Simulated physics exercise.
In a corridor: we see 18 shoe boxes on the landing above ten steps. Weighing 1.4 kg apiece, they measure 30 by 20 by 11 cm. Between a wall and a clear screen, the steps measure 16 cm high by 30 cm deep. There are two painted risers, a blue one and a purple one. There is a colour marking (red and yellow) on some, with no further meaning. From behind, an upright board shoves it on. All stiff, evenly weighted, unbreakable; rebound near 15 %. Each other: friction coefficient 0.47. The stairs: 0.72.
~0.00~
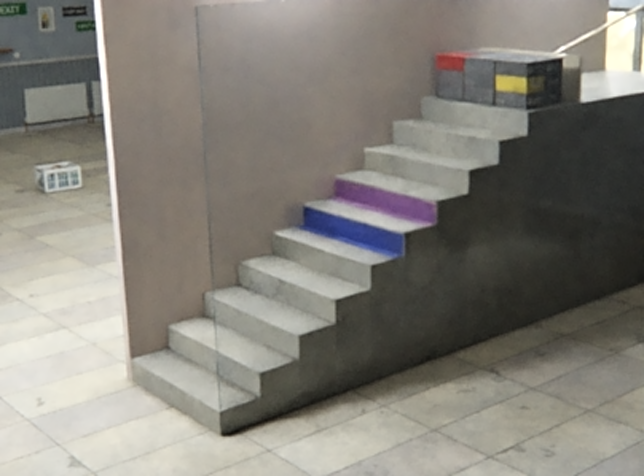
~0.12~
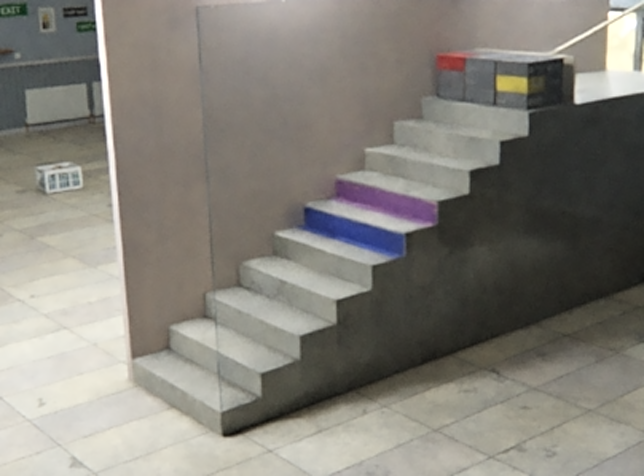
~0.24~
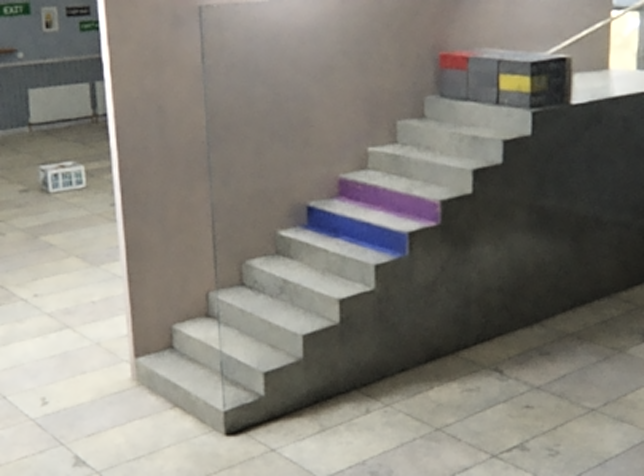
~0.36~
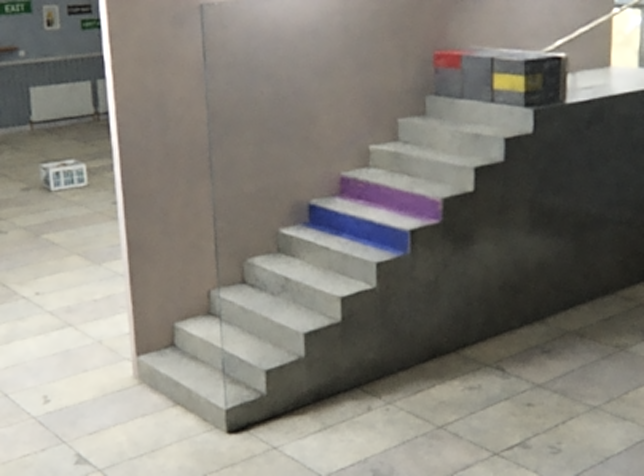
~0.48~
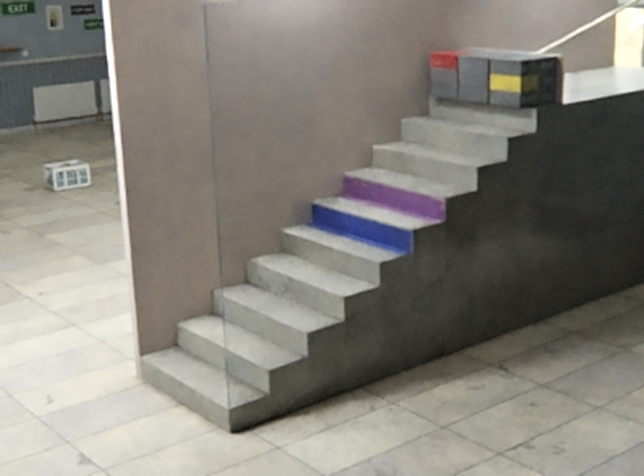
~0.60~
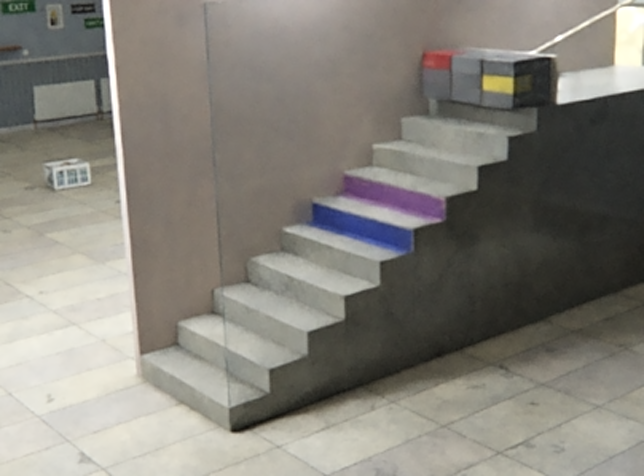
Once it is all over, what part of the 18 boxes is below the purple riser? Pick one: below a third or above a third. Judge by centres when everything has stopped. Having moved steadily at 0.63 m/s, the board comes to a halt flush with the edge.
Below a third.
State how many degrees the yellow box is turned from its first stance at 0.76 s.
I'd put it at roughly 20 degrees away from its starting angle.
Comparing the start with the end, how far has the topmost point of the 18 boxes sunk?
Drop: Around 24 cm.
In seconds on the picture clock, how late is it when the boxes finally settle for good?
3.5 s, roughly.
Around 0.76 s, none of the 18 boxes below the purple riser, 18 disturbed; yellow box tipped 20°, 8 cm lower; red box tipped 19°, 6 cm lower.
Around 1.10 s, none of the 18 boxes below the purple riser, 18 disturbed; yellow box tipped 63°, 24 cm lower; red box tipped 48°, 28 cm lower.
Around 1.80 s, 2 of the 18 boxes below the purple riser; yellow box on its side; red box tipped 28°, 84 cm lower.
Finally (3.7 s), 3 of the 18 boxes below the purple riser; yellow box on its side; red box 1.04 m lower. That is 17 per cent. Seen by the last camera, middles, yellow box near (473, 143), red box near (313, 222).
